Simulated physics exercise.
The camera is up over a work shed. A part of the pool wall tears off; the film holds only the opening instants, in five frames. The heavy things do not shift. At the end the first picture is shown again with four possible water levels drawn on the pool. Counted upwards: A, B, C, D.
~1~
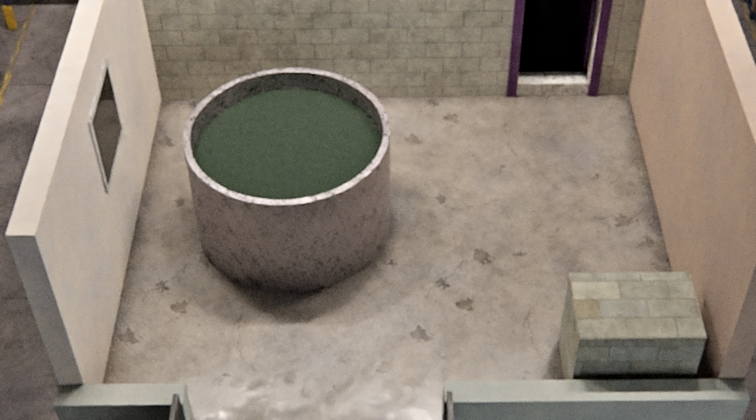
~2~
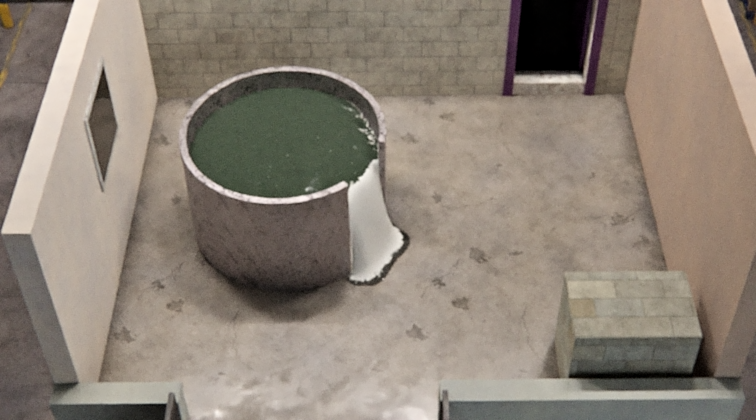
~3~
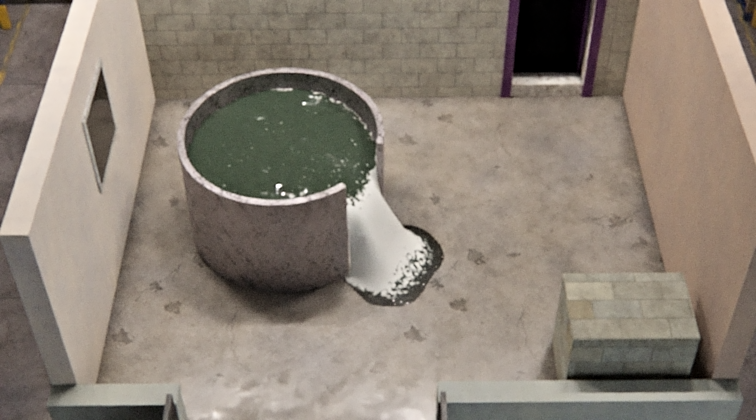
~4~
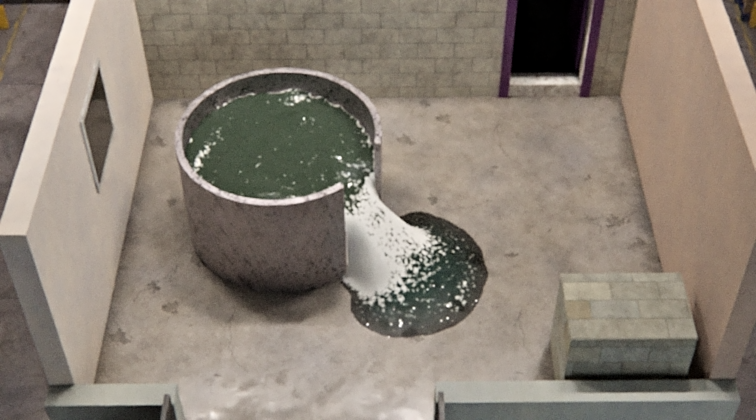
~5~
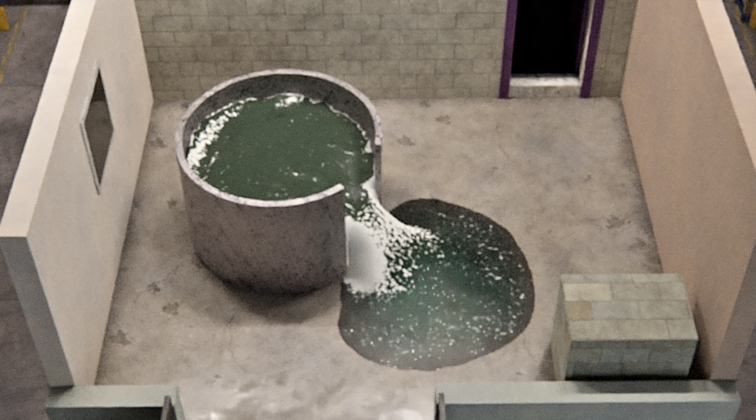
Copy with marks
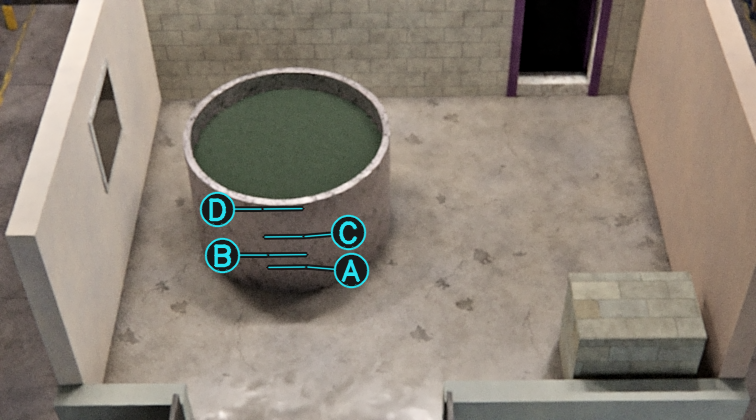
In the video, seen from above, a round tank of dark green water sits still in a walled work area, then white, foaming water pours through an opening in its right side and spreads across the floor in a widening dark pool.
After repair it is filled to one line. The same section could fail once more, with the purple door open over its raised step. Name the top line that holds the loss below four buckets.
That is mark C.
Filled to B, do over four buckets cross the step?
No.
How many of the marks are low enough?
Three of the four.
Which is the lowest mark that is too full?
That is mark D.
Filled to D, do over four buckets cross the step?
Yes, that goes wrong.
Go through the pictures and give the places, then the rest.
Water in the pool at rest, its middle at (288, 148); foot of the purple doorway at (552, 95); open gate at (314, 379), in the first picture.
In the second picture, 1 % of the ground under water, visible out to (355, 274).
In the third picture, 3 % of the ground under water, visible out to (410, 295).
In the fourth picture, 7 % of the ground under water, visible out to (465, 308).
In the fifth picture, 14 % of the ground under water, visible out to (519, 321).
In cyan, A at (287, 267); B at (286, 254); C at (284, 236); D at (281, 208); from the bottom up A, B, C, D.
With A, nothing gets over.
With B, nothing gets over.
With C, a splash gets over, under a bucket.
With D, about 9 bucketfuls get in.
